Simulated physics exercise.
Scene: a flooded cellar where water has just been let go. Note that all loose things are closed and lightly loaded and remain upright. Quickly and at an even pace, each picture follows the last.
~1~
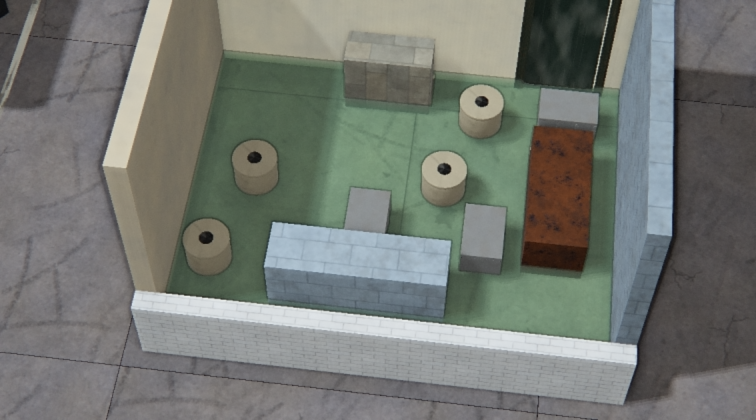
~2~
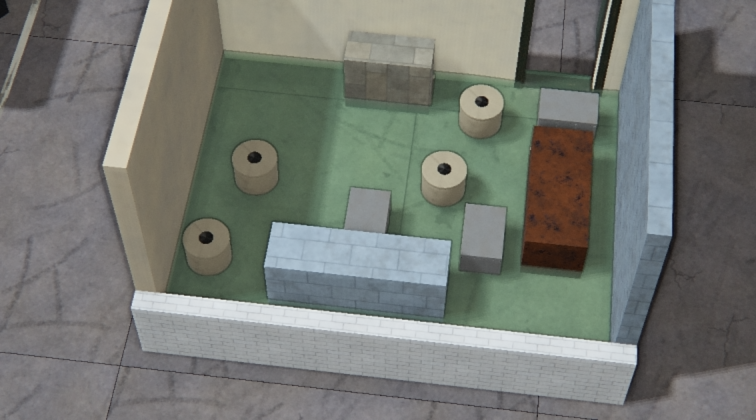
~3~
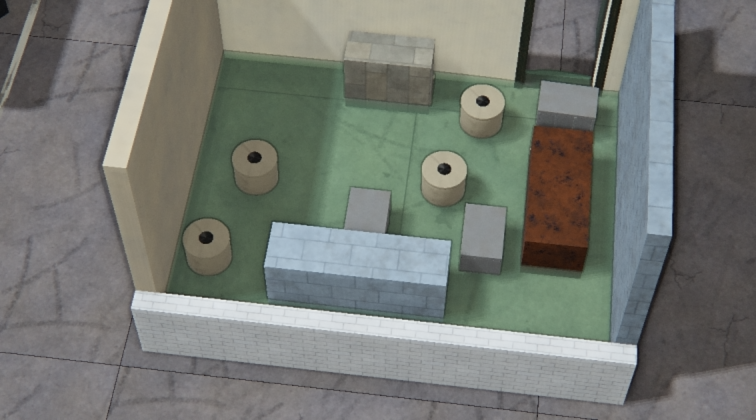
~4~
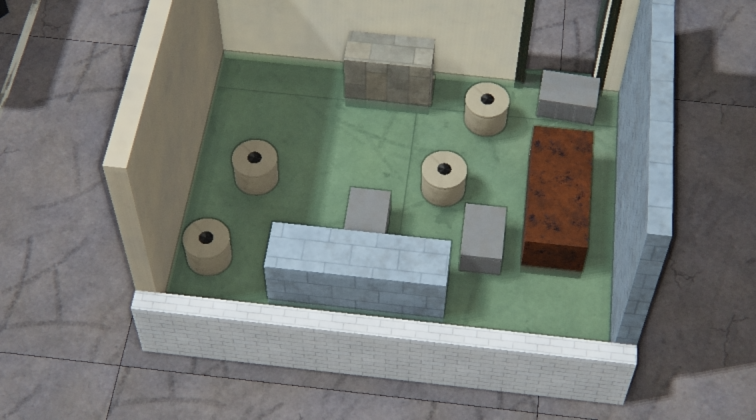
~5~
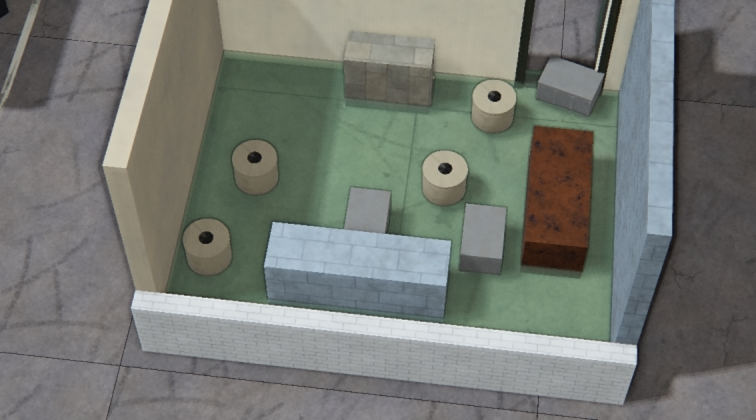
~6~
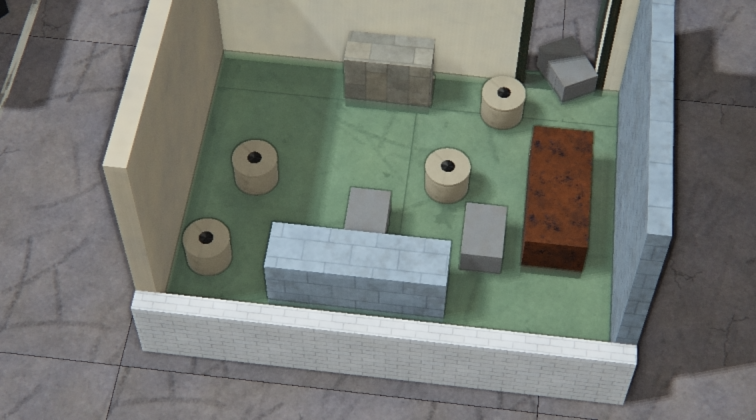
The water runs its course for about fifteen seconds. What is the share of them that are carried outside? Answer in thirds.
One to two thirds.
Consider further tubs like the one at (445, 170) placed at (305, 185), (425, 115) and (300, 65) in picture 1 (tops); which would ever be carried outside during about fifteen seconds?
Sure - one by one that's in the room, then out of the room, then in the room.
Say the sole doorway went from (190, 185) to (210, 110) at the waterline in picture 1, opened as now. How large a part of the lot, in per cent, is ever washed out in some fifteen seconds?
Share: Near 40 %.
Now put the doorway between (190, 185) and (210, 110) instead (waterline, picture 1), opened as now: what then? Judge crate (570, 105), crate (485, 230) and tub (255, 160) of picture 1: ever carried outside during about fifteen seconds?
Remains, remains, escapes.
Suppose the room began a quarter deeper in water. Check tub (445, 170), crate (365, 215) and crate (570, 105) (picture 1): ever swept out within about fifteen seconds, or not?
Okay, in order that's ends up outside, held inside, ends up outside.
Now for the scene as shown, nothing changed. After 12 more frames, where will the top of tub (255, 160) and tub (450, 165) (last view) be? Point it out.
Near (280, 155) and (515, 108).
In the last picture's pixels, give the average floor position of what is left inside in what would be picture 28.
The average lies close to (364, 207).
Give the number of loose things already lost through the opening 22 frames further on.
3.
A moment on, 1 of 7 are out; 6 afloat.
Next, 2 of 7 are out; 5 afloat.
Later, 3 of 7 are out; 4 afloat.
In the end, 3 of 7 are out; 4 afloat.
